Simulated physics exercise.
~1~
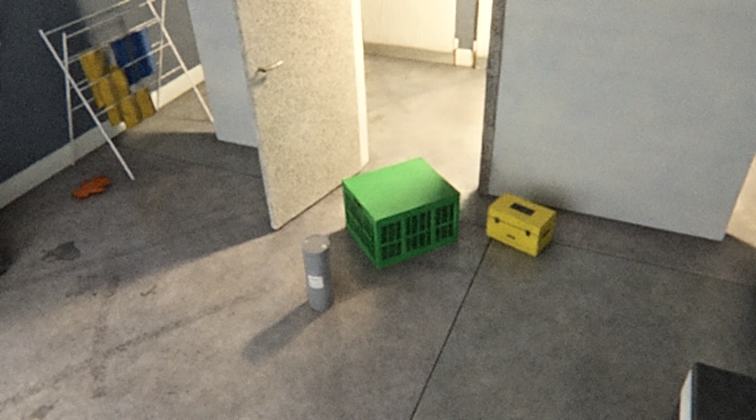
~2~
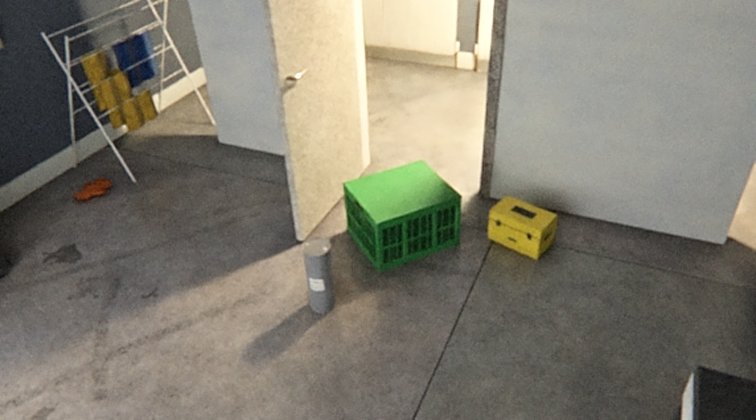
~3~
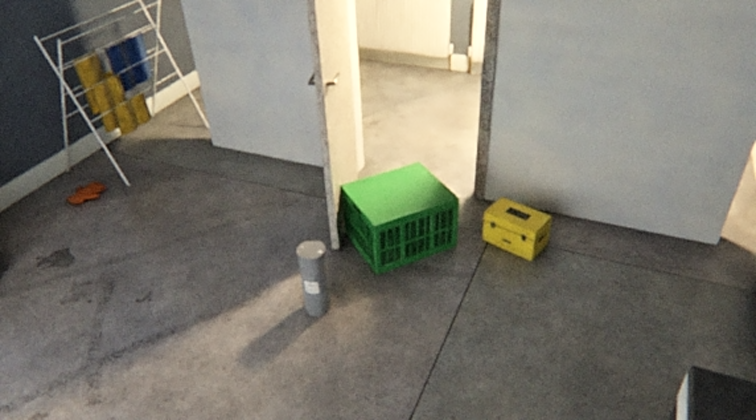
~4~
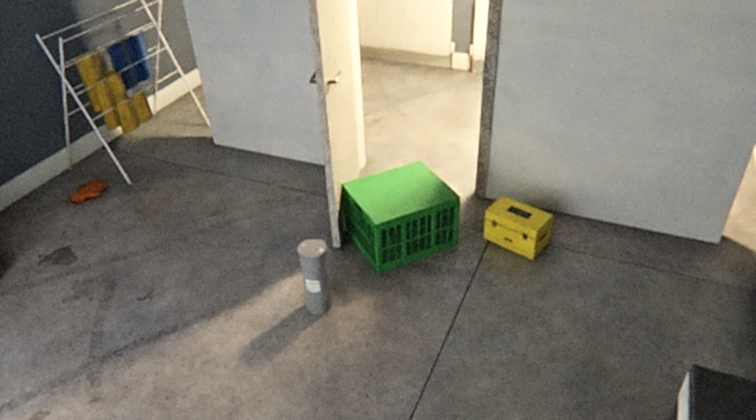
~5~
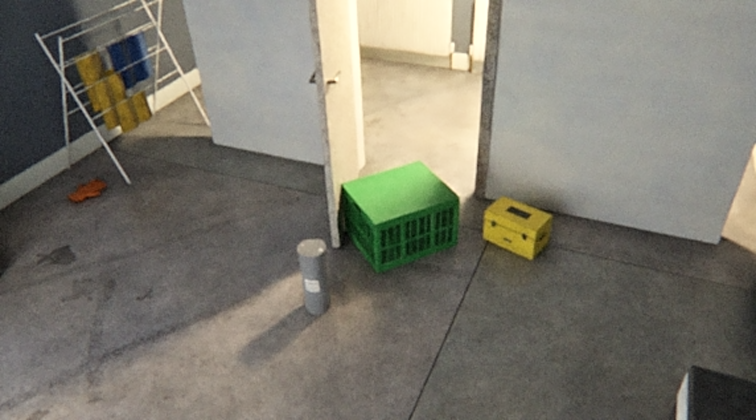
The clip shows an open door in a grey-floored room with a green chest, a yellow toolbox and a grey canister nearby. The door swings partway toward closing, then stops against the green chest and stays open, with the objects essentially where they began.
